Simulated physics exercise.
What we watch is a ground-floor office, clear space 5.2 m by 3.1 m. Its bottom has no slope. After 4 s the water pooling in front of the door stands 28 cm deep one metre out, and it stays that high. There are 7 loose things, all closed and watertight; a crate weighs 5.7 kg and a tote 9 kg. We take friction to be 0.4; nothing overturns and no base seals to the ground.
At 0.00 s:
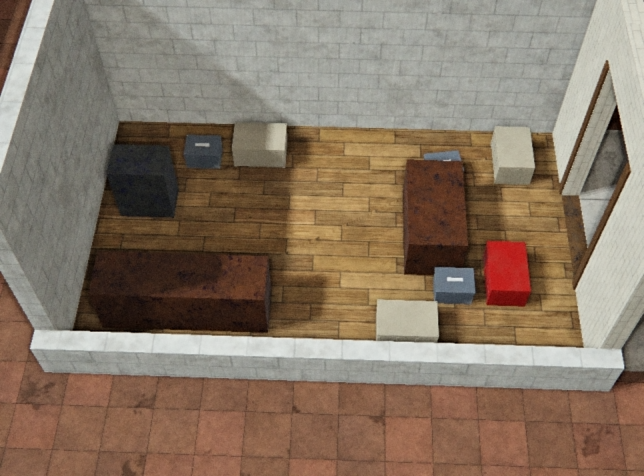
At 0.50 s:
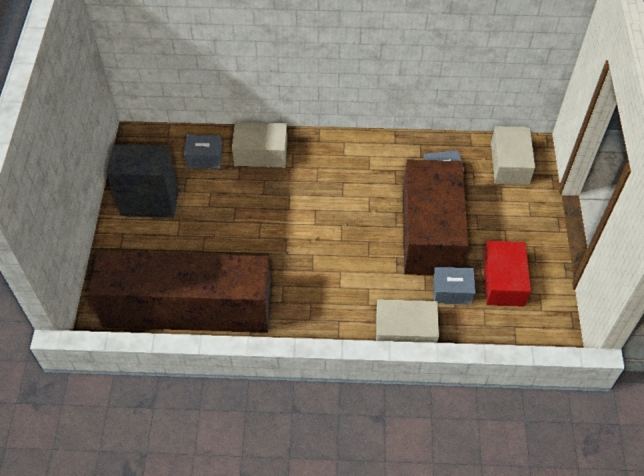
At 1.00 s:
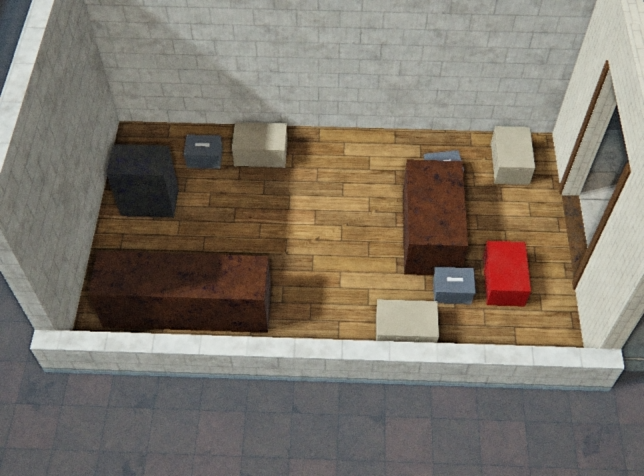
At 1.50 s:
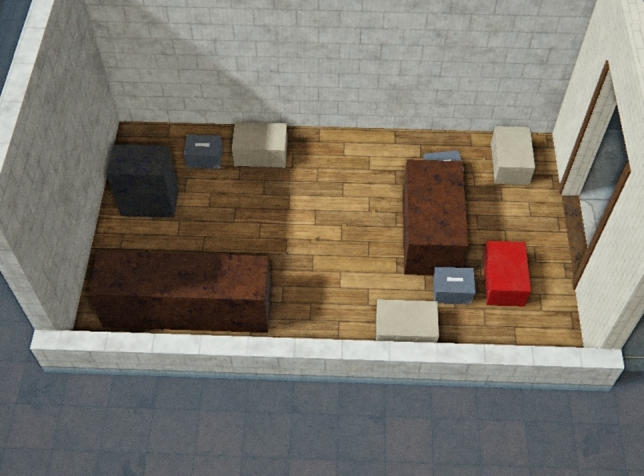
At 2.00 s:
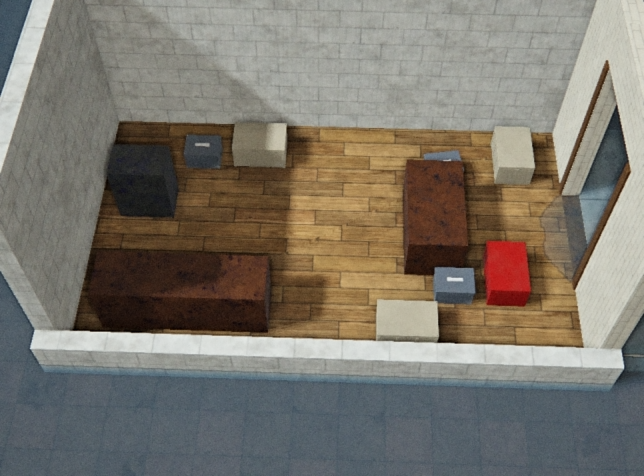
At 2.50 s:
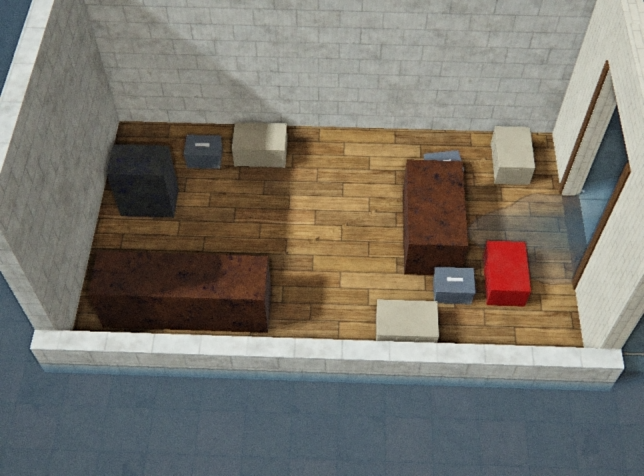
Water spreads over the reddish paving outside a small walled room with a plank floor, seen from a fixed, raised view, turning the tiles blue-grey. Inside, dark brown blocks sit at front left and right of centre, a red crate near the right-hand doorway, and grey and cream boxes around them. Lastly a thin, clear sheet slides in through the doorway toward the red crate, while every object stays still.
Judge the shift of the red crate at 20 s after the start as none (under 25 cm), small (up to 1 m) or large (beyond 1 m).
It is small.
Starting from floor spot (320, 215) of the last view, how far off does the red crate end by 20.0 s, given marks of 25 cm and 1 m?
By then it edges a bit.
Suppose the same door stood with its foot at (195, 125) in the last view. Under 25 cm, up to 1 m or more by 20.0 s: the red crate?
The red crate would go a long distance.
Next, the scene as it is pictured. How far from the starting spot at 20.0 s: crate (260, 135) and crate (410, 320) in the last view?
In turn: 150 cm, 200 cm.
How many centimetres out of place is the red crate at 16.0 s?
It has shifted about 50 cm.
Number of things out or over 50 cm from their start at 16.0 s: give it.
The number by then is 6.
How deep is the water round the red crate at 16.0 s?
The depth there is around 19 cm.
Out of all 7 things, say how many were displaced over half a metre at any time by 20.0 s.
The number is 6.
After 4.0 s the red crate is near (498, 294), 0.4 m from its start, aground; 0 afloat.
After 9.0 s the red crate is near (557, 292), 0.6 m from its start, afloat; 6 afloat.
After 16.0 s the red crate is near (528, 299), 0.5 m from its start, afloat; 7 afloat.
After 20.0 s the red crate is near (553, 299), 0.6 m from its start, afloat; 7 afloat.
